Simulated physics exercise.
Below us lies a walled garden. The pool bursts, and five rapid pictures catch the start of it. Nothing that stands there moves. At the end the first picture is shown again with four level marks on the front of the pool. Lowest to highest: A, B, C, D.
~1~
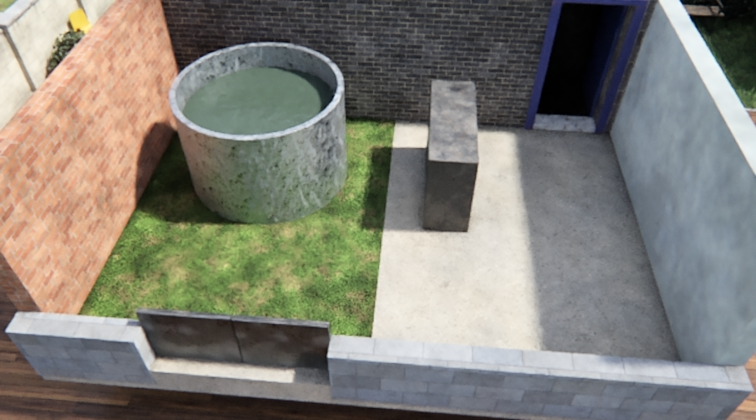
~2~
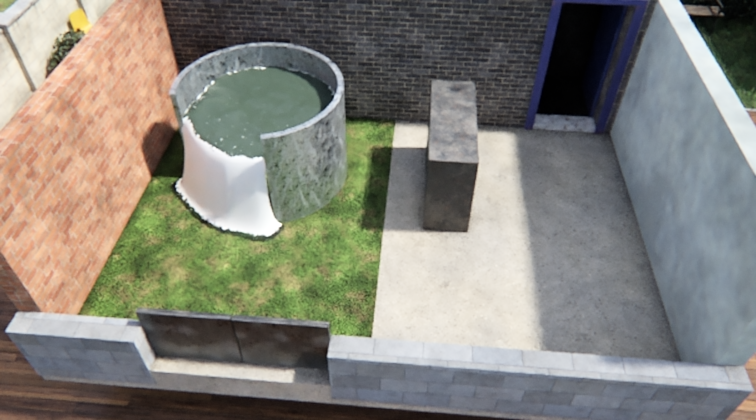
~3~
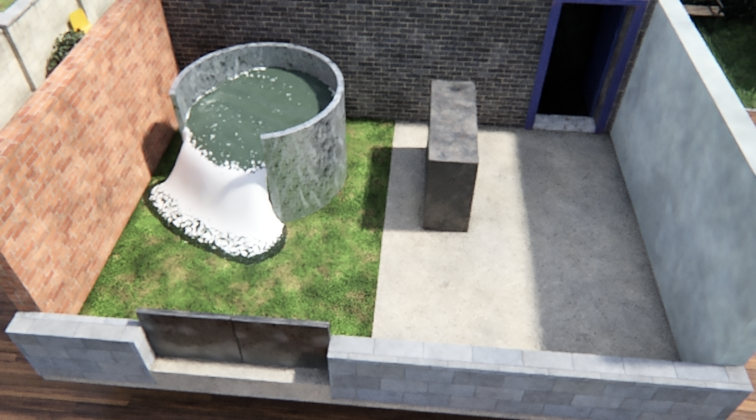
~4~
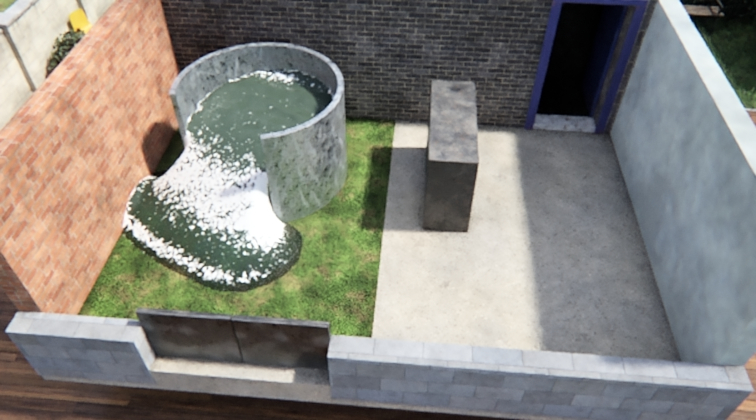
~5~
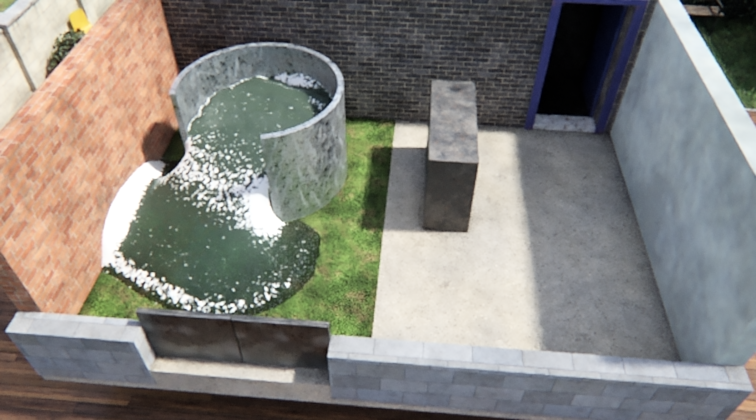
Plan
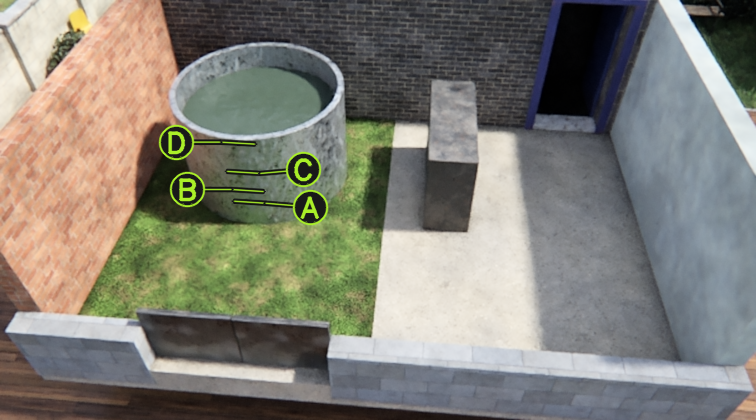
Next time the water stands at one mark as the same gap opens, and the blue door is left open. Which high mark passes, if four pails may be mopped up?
B.
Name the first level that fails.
It is C.
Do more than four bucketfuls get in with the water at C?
Yes, that goes wrong.
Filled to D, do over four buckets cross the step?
Yes, that goes wrong.
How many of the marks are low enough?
Two of them.
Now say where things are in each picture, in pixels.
Water in the pool at rest, its middle at (261, 108); foot of the blue doorway at (563, 131); shut gate at (236, 324), in the first frame.
Front seen at (183, 179), 2 % of the ground wet, in the second frame.
Front seen at (148, 192), 5 % of the ground wet, in the third frame.
Front seen at (271, 276), 10 % of the ground wet, in the fourth frame.
Front seen at (290, 281), 16 % of the ground wet, in the fifth frame.
On the marked copy, A at (249, 202); B at (247, 190); C at (243, 172); D at (237, 143); from the bottom up A, B, C, D.
With A, nothing gets over.
With B, a splash gets over, under a bucket.
With C, about 9 bucketfuls get in.
With D, dozens of bucketfuls pour in.
